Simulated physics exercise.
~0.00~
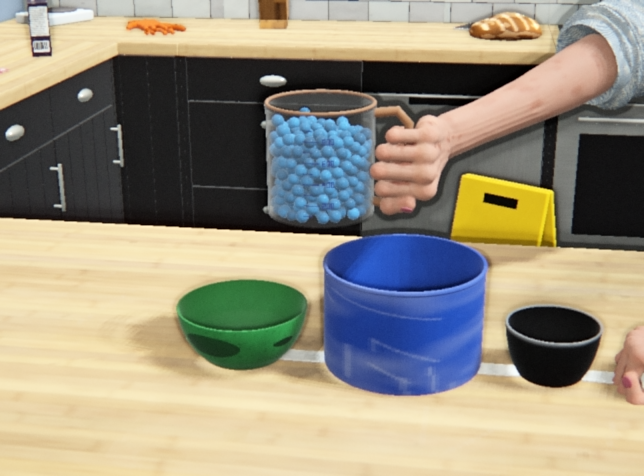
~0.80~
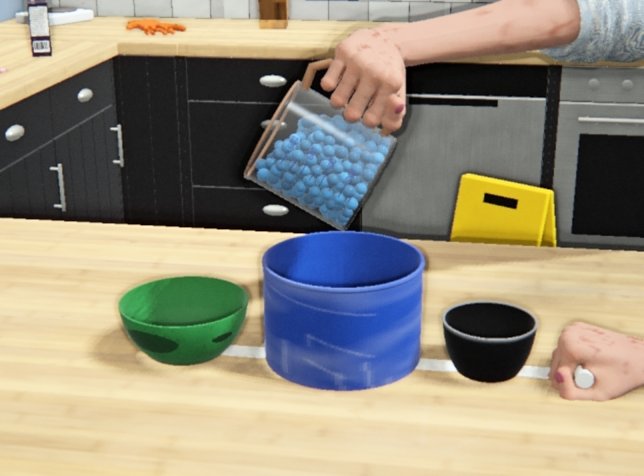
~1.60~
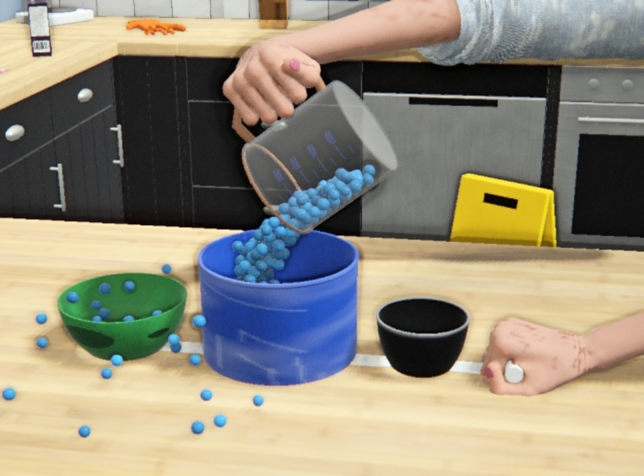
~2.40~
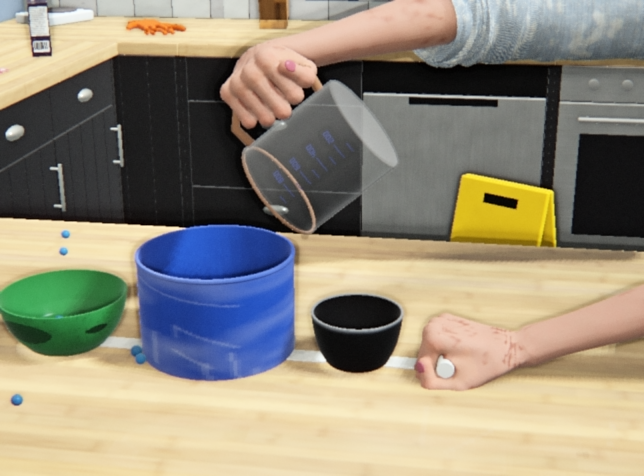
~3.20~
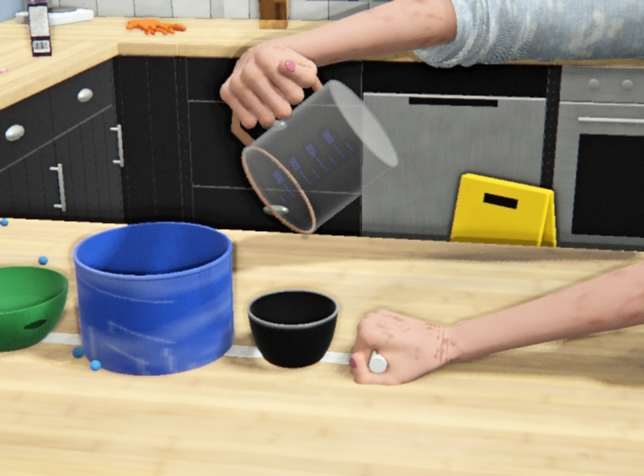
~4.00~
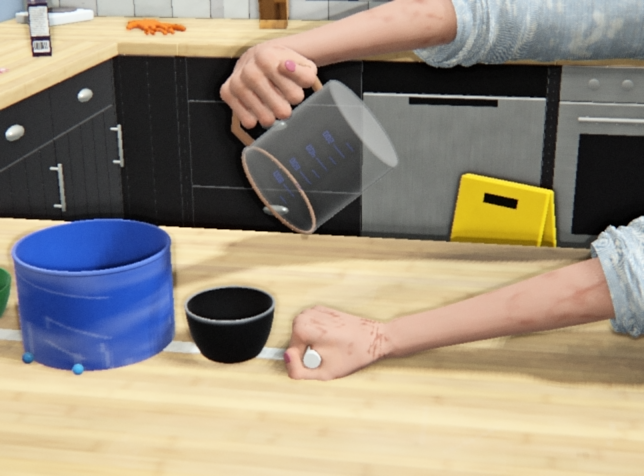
At the start, a hand holds a clear jug of small blue balls above a green bowl, a blue pot and a black bowl lined up on a wooden counter. The other hand, resting on the counter at the right, moves left along with the dishes and the white strip beneath them. The jug tips over the pot, and the balls pour mostly into it, while some land in the green bowl and scatter across the counter. Soon the jug is empty and stays tilted. The dishes keep sliding left until the green bowl is nearly out of view, with the black bowl empty.
